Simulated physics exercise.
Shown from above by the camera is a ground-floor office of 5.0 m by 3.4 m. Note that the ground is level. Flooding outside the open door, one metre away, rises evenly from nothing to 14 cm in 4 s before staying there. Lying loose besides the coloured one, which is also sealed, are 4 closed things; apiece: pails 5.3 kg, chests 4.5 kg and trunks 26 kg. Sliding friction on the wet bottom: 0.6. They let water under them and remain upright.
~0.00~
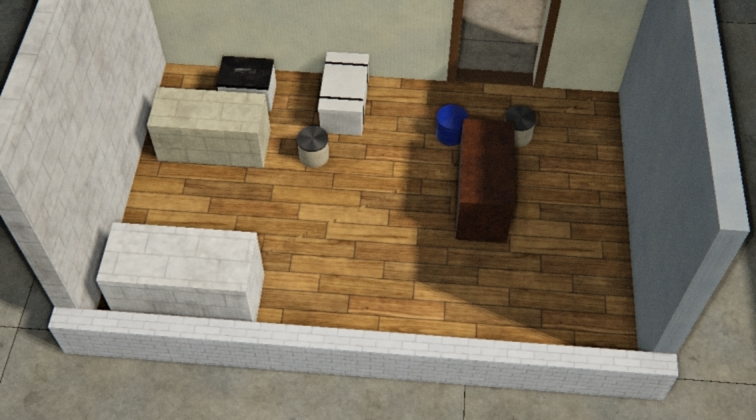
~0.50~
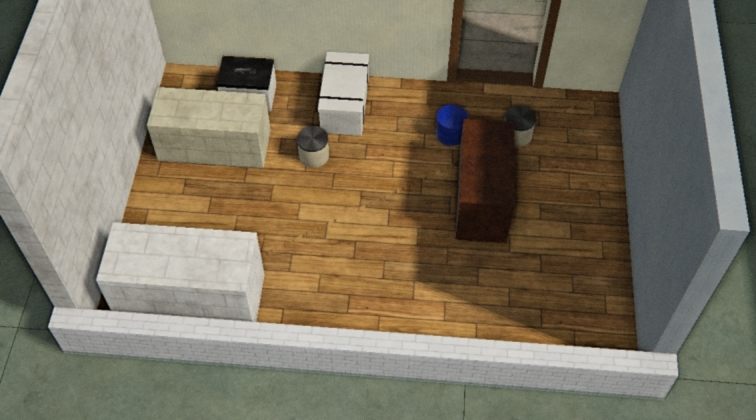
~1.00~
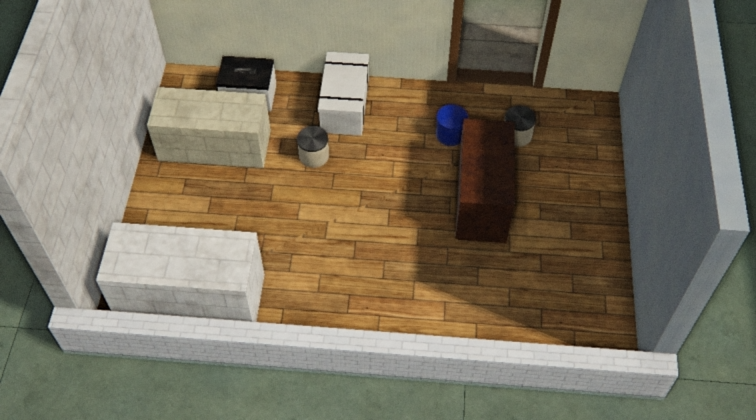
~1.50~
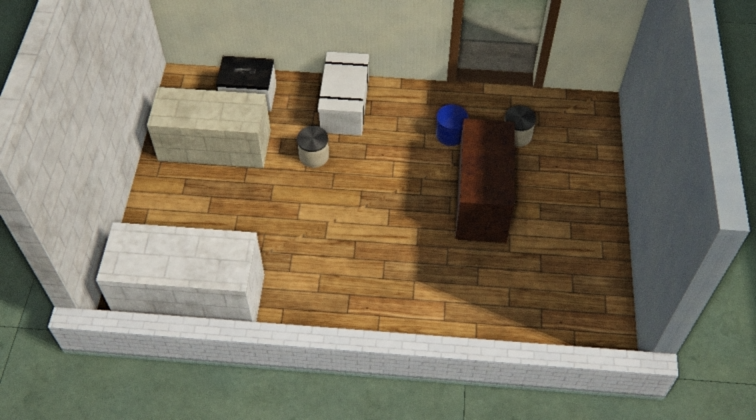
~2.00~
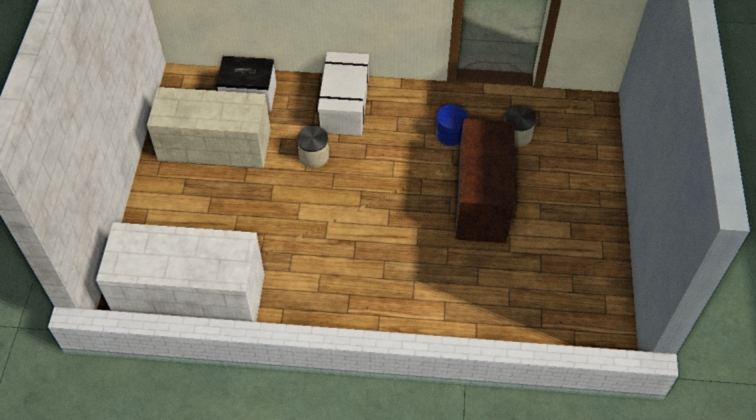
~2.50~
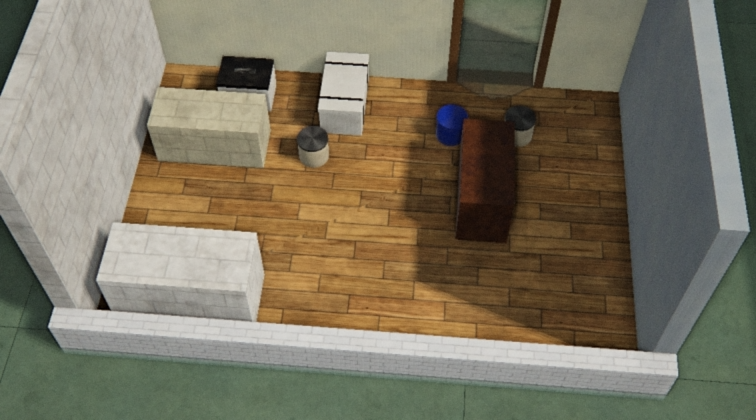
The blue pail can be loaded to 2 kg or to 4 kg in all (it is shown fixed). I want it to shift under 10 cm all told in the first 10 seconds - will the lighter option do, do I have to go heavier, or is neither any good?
Neither is any good.
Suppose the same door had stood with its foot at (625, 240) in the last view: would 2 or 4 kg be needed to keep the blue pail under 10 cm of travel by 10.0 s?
The big mass is needed.
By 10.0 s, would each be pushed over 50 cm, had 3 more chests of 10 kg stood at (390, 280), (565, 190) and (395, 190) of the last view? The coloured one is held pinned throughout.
Taking them in turn, the first is inside the line, the second beyond the line and the third inside the line.
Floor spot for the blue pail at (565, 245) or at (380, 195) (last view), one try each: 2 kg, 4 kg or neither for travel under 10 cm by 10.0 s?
One by one: Neither mass suffices; only the big mass suffices.
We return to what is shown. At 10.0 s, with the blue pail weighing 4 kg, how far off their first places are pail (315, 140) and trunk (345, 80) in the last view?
0 cm, 0 cm.
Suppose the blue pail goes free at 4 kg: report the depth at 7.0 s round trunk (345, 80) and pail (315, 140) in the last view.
About 2 and 2 cm.
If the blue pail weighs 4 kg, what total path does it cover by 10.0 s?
Total distance: Near 120 cm.
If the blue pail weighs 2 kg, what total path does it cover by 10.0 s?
Total path: Roughly 200 cm.
After 3.5 s the blue pail would be 0 cm from its start with 2 kg and 0 cm from its start with 4 kg; 1 cm of water round it then.
After 4.5 s the blue pail would be 49 cm from its start with 2 kg and 25 cm from its start with 4 kg; 4 cm of water round it then.
After 7.0 s the blue pail would be 205 cm from its start with 2 kg and 110 cm from its start with 4 kg; 4 cm of water round it then.
After 10.0 s the blue pail would be 205 cm from its start with 2 kg and 122 cm from its start with 4 kg; 4 cm of water round it then.
